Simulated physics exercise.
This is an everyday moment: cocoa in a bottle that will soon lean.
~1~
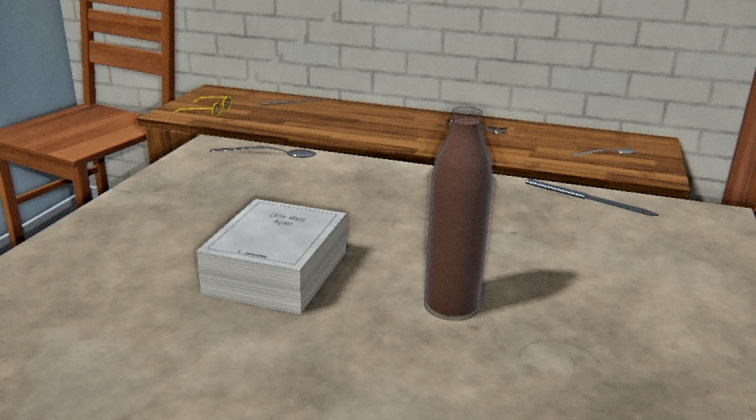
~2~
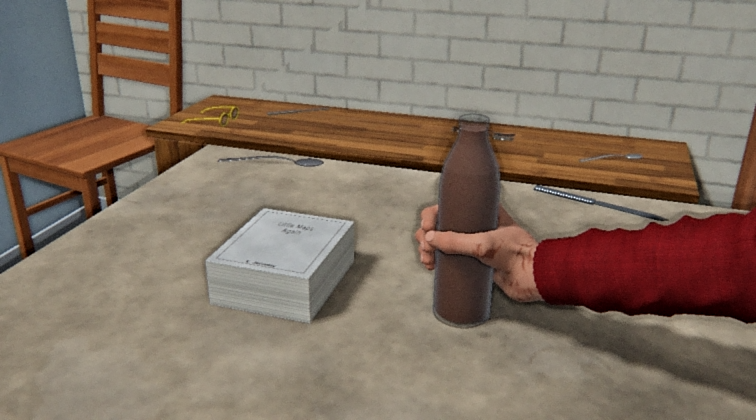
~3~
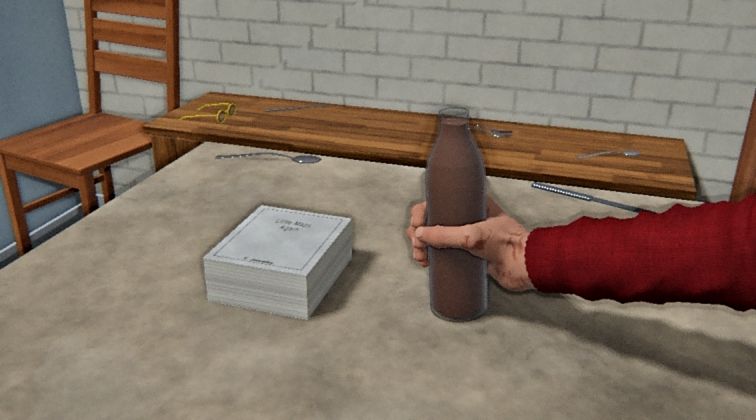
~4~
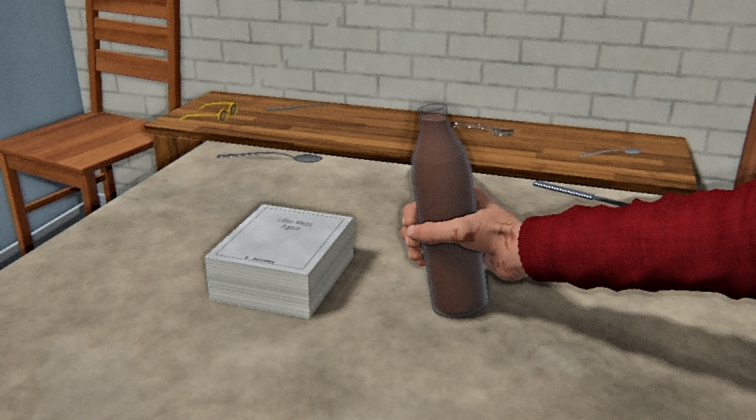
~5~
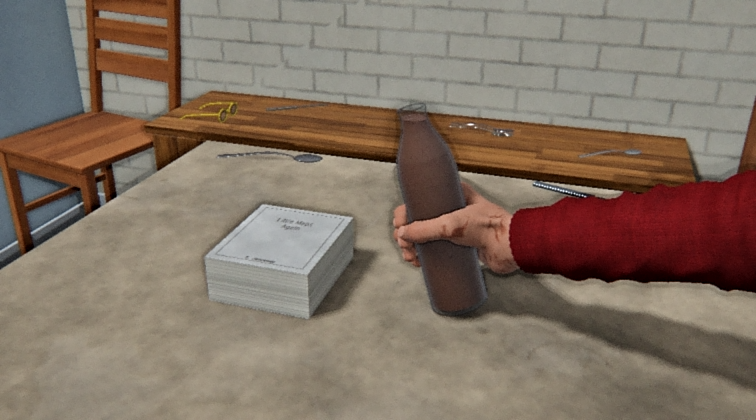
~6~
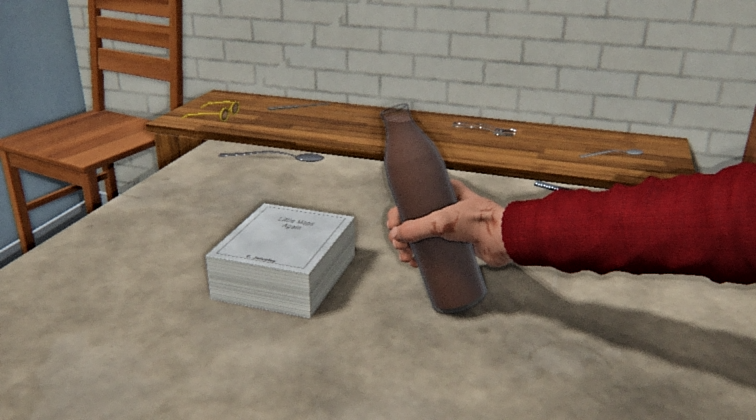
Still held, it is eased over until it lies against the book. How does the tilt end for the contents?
It ends with some lost.
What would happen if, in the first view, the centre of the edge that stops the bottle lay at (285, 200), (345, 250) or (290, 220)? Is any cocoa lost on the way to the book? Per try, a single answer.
In turn: Slops over, runs over, slops over.
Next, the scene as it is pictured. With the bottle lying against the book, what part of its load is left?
Close to 95 in a hundred stays in.
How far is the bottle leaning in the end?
It finishes leaning roughly 65 degrees from upright.
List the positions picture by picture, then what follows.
In the first frame, it stands upright; bottle (460, 211) nearly full.
The second frame shows a hand takes hold; bottle nearly full, surface at (474, 129); book (285, 262).
In the third frame, the top moves towards the book; bottle (456, 212) nearly full.
The fourth frame shows on the way over; bottle nearly full, surface at (434, 119); book (285, 258).
In the fifth frame, it is leaning; bottle (436, 207) nearly full.
The sixth frame shows tipping on its foot; bottle (427, 206) tipped 20°; book (286, 257).
Soon after, the bottle leans by about 40°; nothing has left it.
Later, the bottle leans by about 60°; some has gone over its rim; all of the cocoa is inside.
In the end, the bottle leans by about 65°, against the book; some has gone over its rim; nearly all of the cocoa is inside.
